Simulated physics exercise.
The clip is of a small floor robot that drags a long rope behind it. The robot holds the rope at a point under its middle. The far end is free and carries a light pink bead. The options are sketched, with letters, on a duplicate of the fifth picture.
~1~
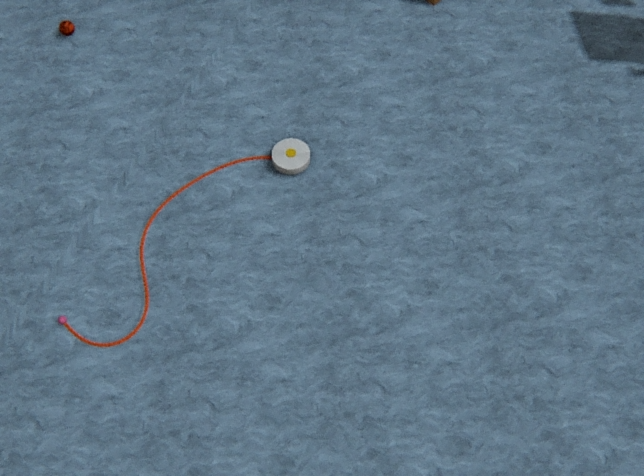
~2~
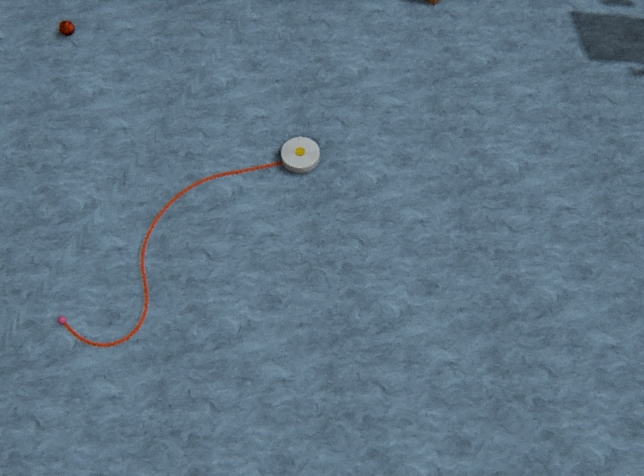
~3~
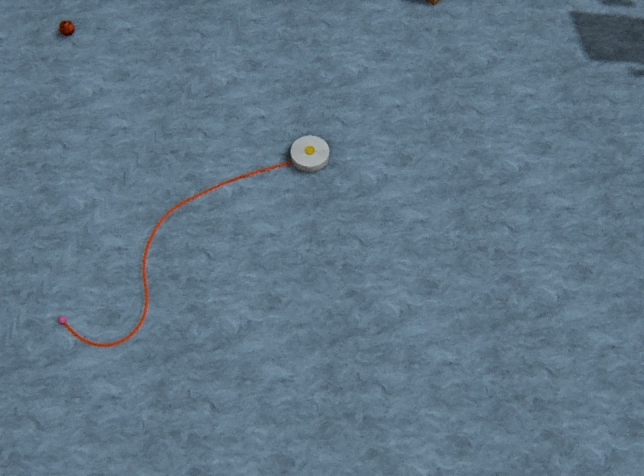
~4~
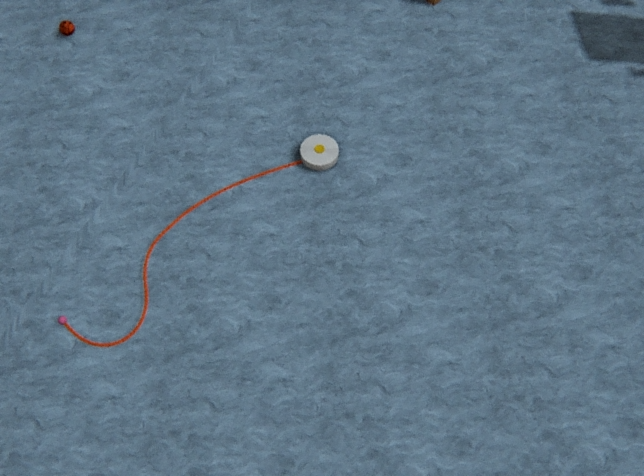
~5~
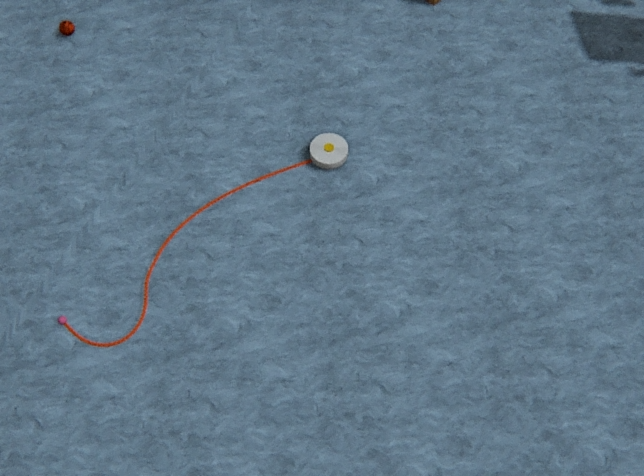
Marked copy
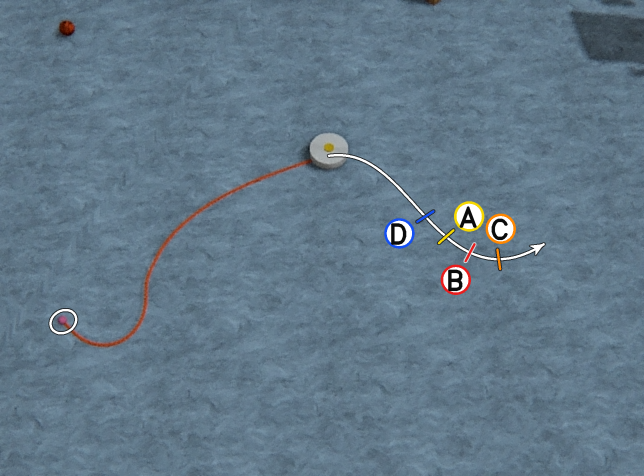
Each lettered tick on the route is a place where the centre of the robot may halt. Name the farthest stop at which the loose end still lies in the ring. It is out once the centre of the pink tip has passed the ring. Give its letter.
No farther than D.
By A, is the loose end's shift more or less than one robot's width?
By then, less.
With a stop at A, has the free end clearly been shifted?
Yes.
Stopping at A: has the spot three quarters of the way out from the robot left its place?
Yes.
On the marked copy, A at (446, 237); B at (470, 253); C at (499, 259); D at (425, 217); the ring at (63, 322); the route from (329, 156) via (427, 219) to (544, 244).
With D. Early on, robot (370, 160), middle of the rope (205, 234), free end (62, 320).
Further on, robot (402, 187), middle of the rope (224, 233), free end (64, 322).
At the end, robot (426, 213), middle of the rope (240, 236), free end (69, 324); the free end is still in its ring.
As for the rest, A drags the free end to (79, 323); B drags the free end to (95, 317); C drags the free end to (118, 305).
